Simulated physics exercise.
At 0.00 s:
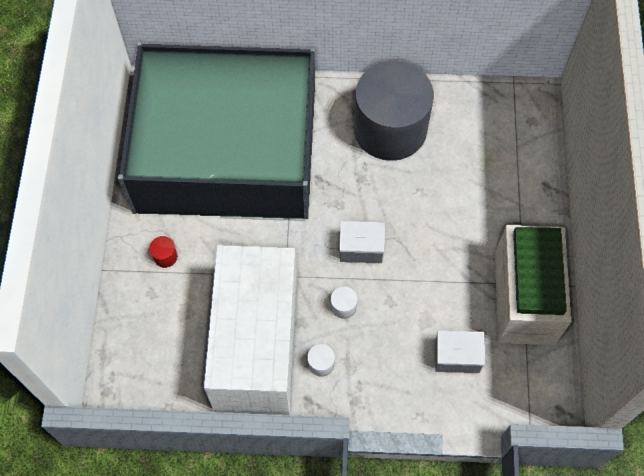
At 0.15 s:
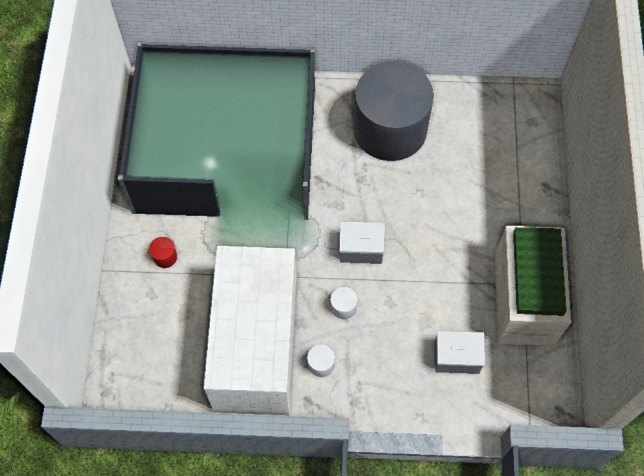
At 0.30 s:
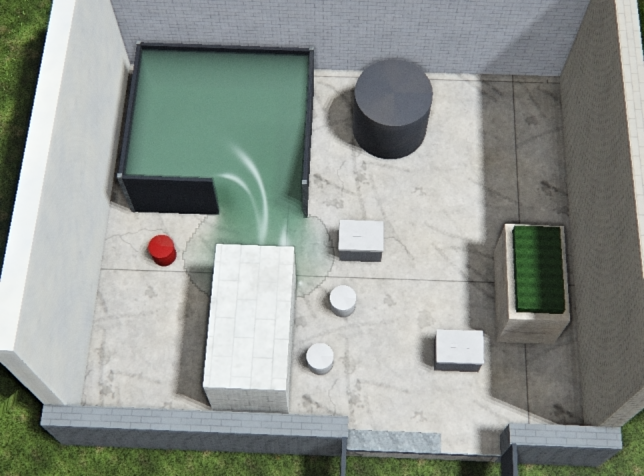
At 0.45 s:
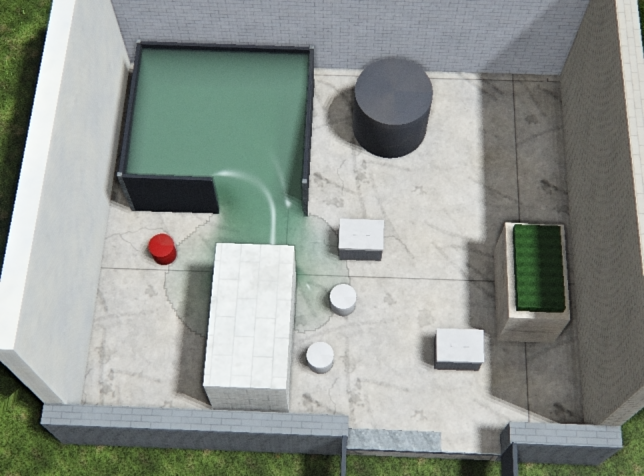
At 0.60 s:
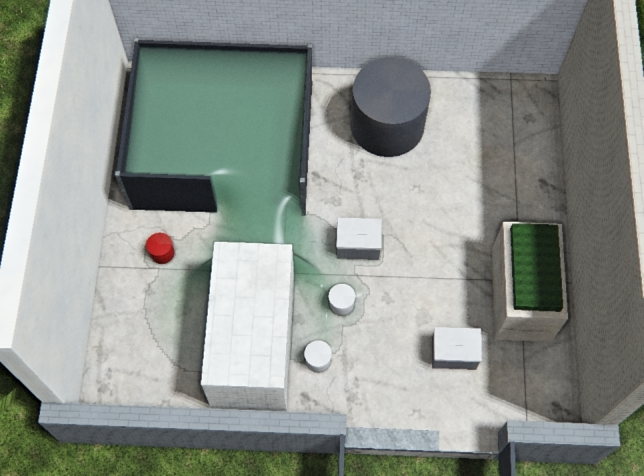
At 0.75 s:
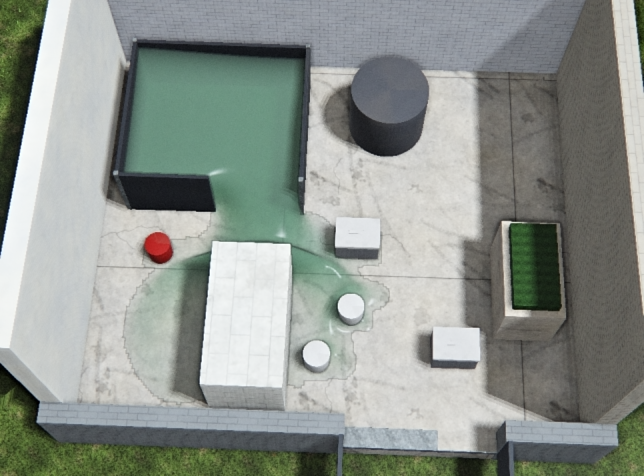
Green water pouring from the open side of a dark tank, spreading around a white block and nudging one small white cylinder.
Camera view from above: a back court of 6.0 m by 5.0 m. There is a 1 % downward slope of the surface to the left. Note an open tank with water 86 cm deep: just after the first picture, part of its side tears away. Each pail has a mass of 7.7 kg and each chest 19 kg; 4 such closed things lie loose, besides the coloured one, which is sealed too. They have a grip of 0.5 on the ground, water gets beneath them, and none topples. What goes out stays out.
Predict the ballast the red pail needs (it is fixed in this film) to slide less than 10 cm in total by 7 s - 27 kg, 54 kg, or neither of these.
Prediction: Only the bigger one.
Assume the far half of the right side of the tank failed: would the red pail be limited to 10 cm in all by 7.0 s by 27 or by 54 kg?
So the lighter pick works.
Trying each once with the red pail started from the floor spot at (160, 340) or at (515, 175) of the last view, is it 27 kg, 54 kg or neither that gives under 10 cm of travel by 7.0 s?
One by one: Lighter mass suffices; lighter mass suffices.
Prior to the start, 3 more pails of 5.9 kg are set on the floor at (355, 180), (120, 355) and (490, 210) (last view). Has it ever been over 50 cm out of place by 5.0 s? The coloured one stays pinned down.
Order as listed: Inside the limit, outside the limit, outside the limit.
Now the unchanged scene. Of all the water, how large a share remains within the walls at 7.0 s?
Around 80 % of the water.
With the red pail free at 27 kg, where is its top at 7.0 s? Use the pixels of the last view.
Near (112, 204).
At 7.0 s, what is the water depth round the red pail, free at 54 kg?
18 cm, roughly.
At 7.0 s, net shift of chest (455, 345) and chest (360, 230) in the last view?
Taking them in order, that's 120 centimetres and 150 centimetres.
After 1.4 s the red pail would be 15 cm from its start with 27 kg and 0 cm from its start with 54 kg; 11 cm of water round it then.
After 3.1 s the red pail would be 57 cm from its start with 27 kg and 0 cm from its start with 54 kg; 18 cm of water round it then.
After 4.9 s the red pail would be 71 cm from its start with 27 kg and 0 cm from its start with 54 kg; 20 cm of water round it then.
After 7.0 s the red pail would be 83 cm from its start with 27 kg and 0 cm from its start with 54 kg; 18 cm of water round it then.
